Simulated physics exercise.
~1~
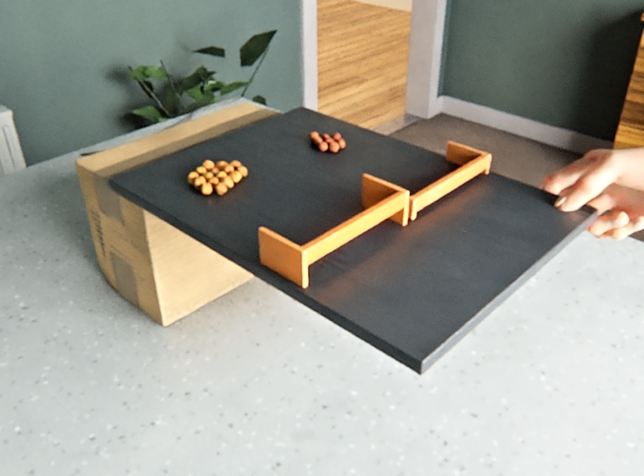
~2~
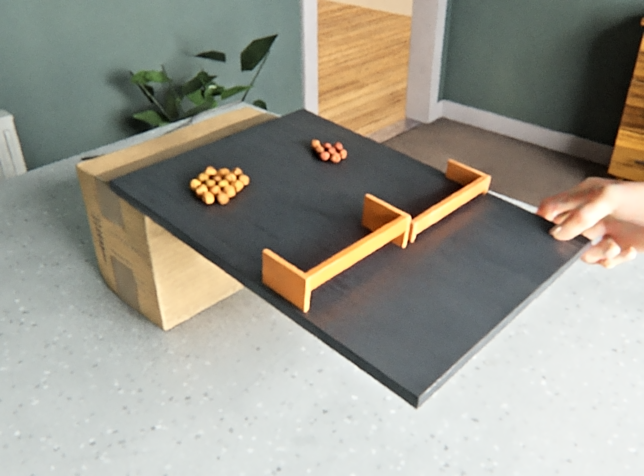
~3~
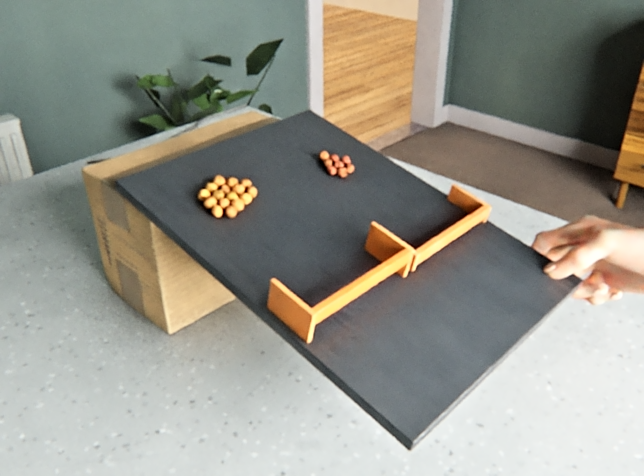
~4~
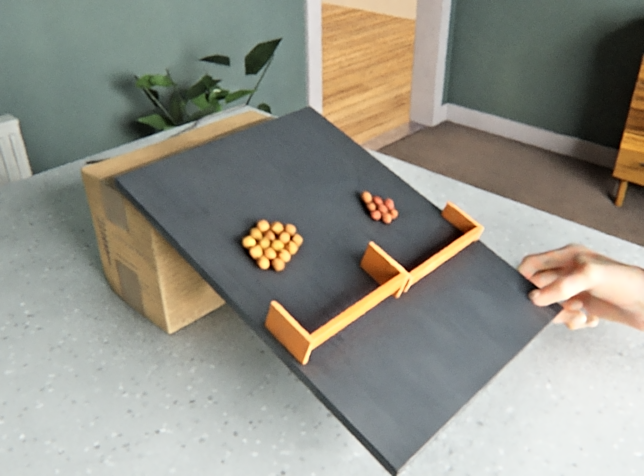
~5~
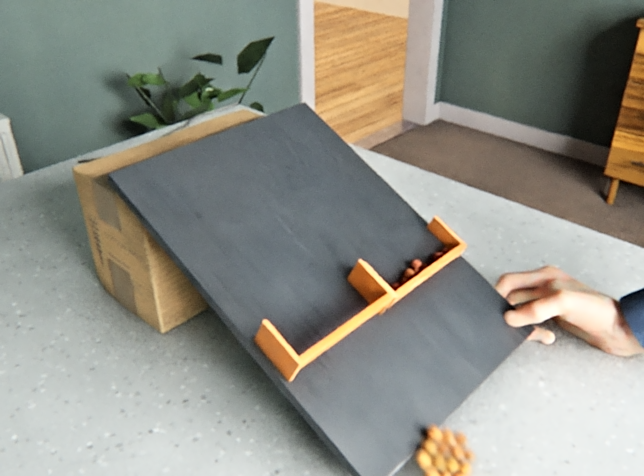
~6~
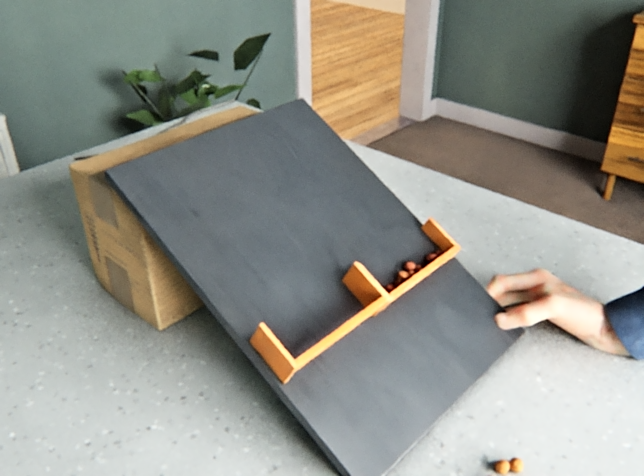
On a speckled grey counter, a hand lowers the free end of a dark board propped on a cardboard box, and two batches of small balls roll down; the yellowish front batch passes its orange gate and leaves the board, while the reddish back batch rests behind its gate.
